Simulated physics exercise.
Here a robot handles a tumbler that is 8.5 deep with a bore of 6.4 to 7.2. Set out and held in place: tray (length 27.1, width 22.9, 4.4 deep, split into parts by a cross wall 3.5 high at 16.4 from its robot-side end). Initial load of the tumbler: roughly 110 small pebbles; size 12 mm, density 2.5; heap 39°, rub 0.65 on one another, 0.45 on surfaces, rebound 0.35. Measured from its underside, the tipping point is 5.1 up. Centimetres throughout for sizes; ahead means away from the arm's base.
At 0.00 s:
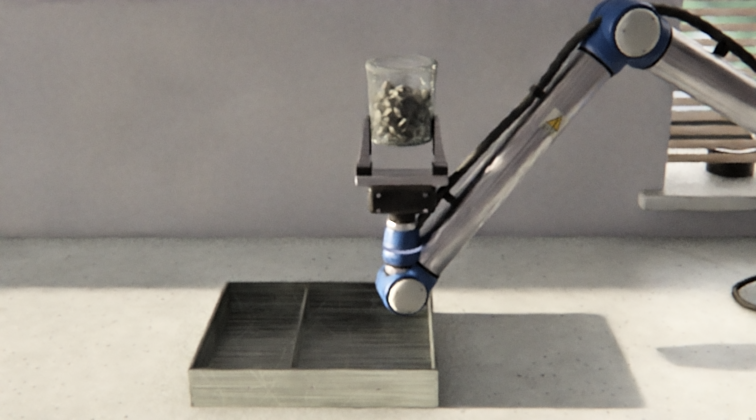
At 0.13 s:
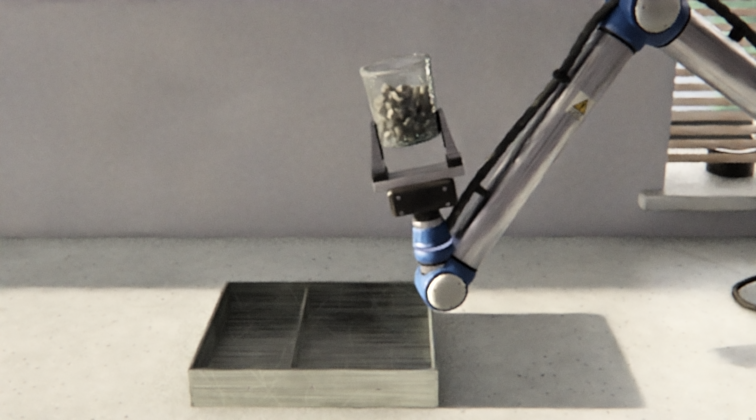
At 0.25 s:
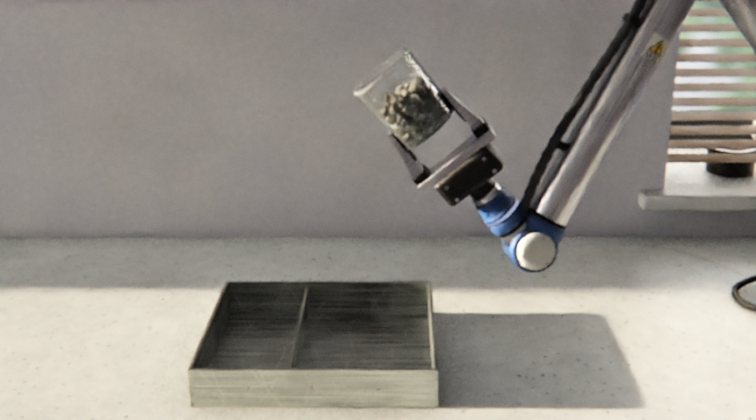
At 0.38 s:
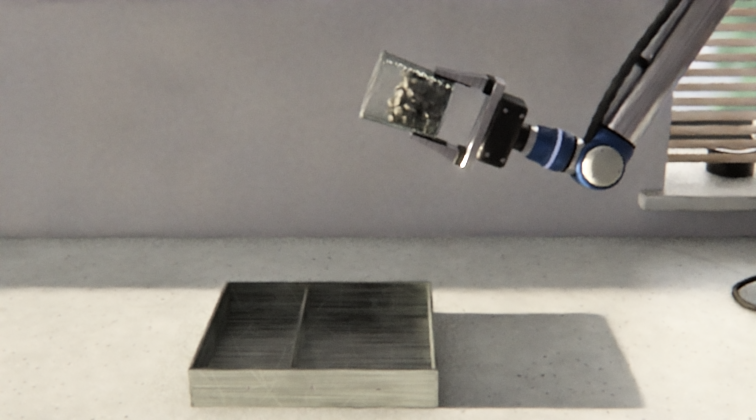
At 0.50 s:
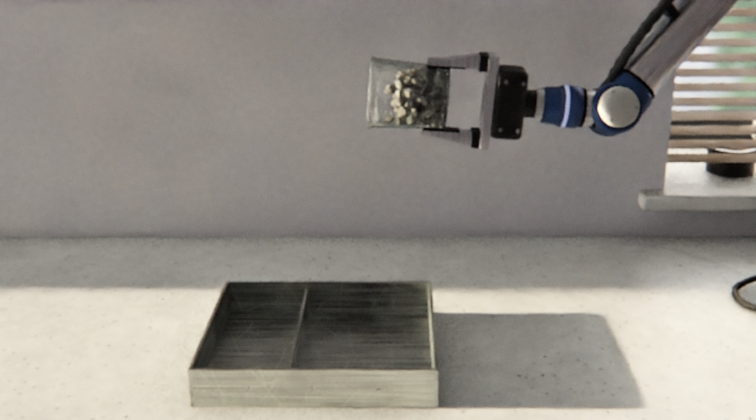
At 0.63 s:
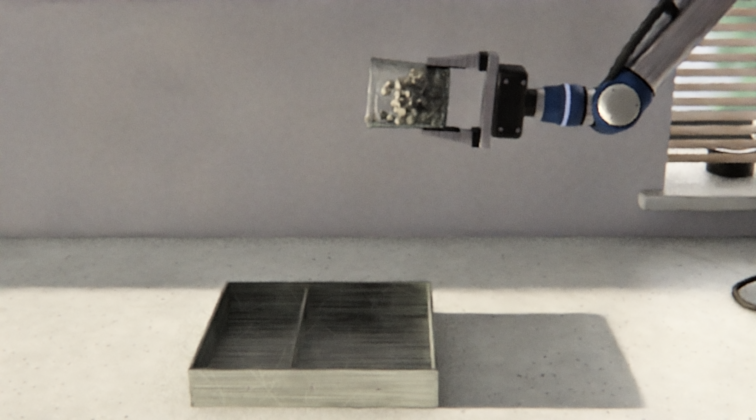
Above a divided, open tray on a pale surface, a blue and silver robot arm tilted a clear tumbler of small pebbles leftward from upright until it lay nearly sideways, then barely moved.
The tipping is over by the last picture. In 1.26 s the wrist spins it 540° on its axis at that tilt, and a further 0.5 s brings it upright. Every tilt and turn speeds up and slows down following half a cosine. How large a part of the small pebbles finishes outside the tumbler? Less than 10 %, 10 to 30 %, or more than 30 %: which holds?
The share is more than 30 %.
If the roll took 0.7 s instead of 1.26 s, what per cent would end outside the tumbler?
That would give near 20 in a hundred.
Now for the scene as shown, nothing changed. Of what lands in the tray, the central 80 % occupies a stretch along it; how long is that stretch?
About 8 cm.
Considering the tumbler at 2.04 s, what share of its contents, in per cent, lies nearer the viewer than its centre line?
Roughly 65 in every hundred.
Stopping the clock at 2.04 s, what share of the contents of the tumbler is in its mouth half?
Roughly 40 %.
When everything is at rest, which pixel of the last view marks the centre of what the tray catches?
Roughly pixel (320, 354).
By 1.33 s, tipped 86°, highest piece 35 above the table; 87 in the tumbler, 10 in the robot-side part, 9 in flight or on a rim.
By 2.04 s, tipped 69°, highest piece 33 above the table; 64 in the tumbler, 36 in the robot-side part, 3 in the far-side part, 3 in flight or on a rim.
By 2.59 s, upright, highest piece 36 above the table; 64 in the tumbler, 39 in the robot-side part, 3 in the far-side part.
By 3.29 s, upright, highest piece 36 above the table; 64 in the tumbler, 39 in the robot-side part, 3 in the far-side part.
Final count, 64 in the tumbler, 39 in the robot-side part, 3 in the far-side part. That is 40 % outside the tumbler.
